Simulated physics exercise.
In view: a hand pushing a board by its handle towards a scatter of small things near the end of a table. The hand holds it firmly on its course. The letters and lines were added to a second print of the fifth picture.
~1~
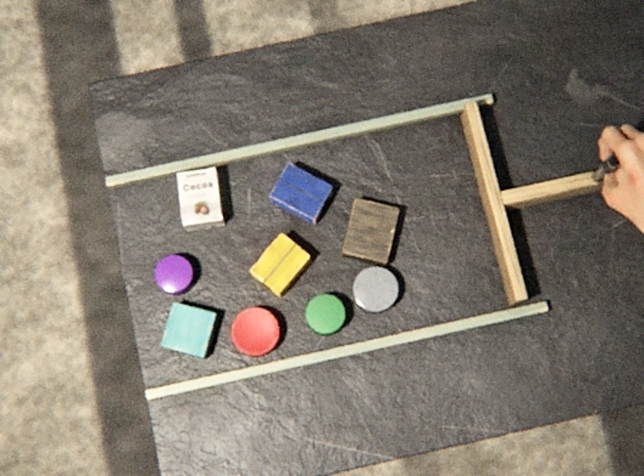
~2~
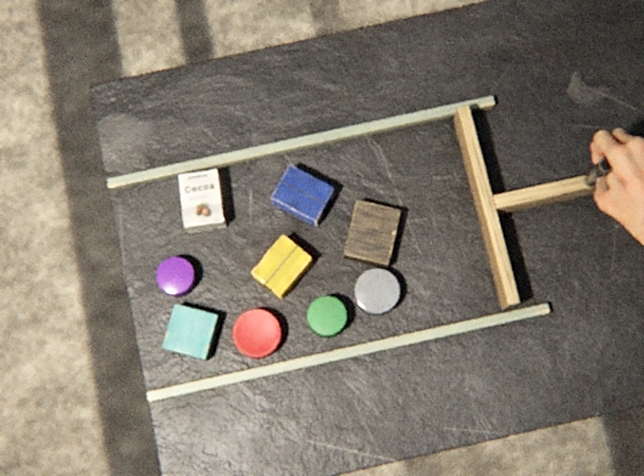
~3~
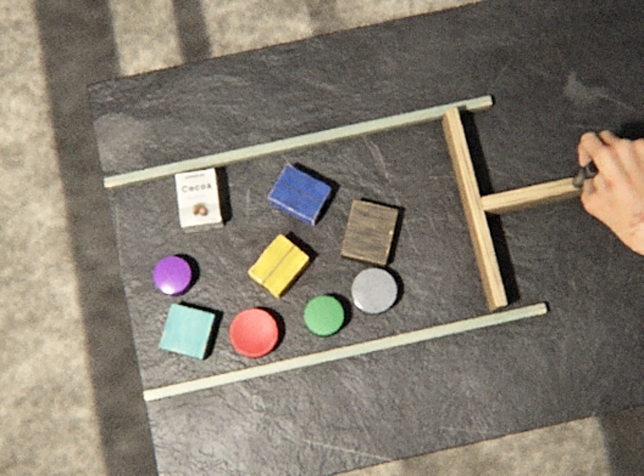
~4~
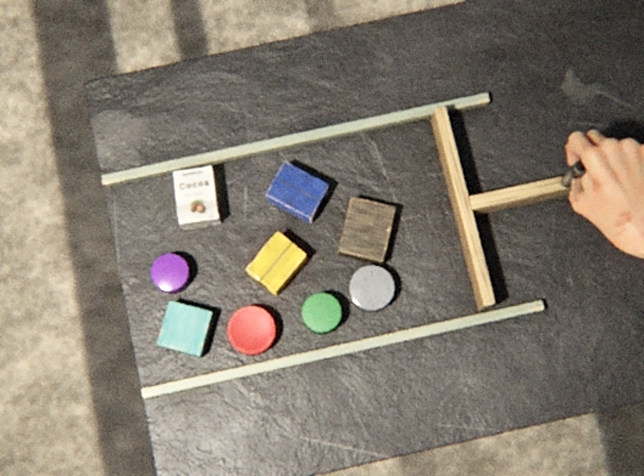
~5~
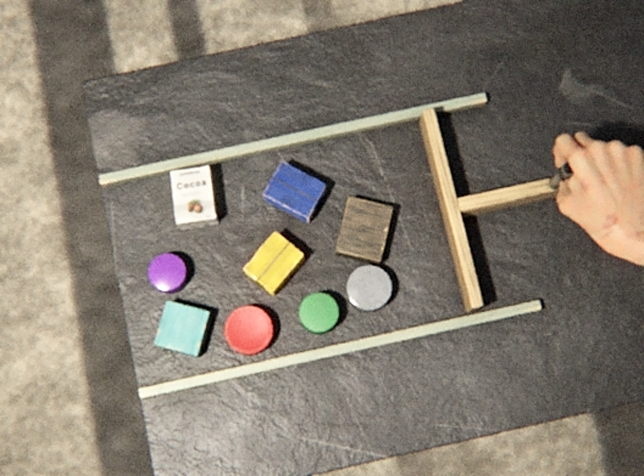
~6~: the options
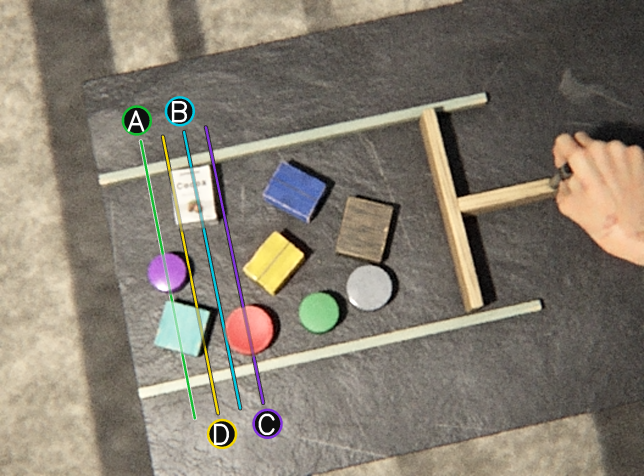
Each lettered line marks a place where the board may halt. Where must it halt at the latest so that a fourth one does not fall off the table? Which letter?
D is the last line within the limit.
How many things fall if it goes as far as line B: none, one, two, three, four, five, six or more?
In all, two.
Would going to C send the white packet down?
No.
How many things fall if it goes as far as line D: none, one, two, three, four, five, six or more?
Two.
On the marked copy, A at (167, 276); B at (211, 267); C at (234, 262); D at (190, 271).
Following D. Soon after the start, board (358, 227); green tin (309, 319); grey pot (342, 295).
Later, board (263, 247); turquoise block (161, 330); purple pot (156, 275).
In the end, board (190, 263); turquoise block over the edge; purple pot over the edge; two fallen.
As for the rest, A drops five; B is within the limit but short; C is within the limit but short.
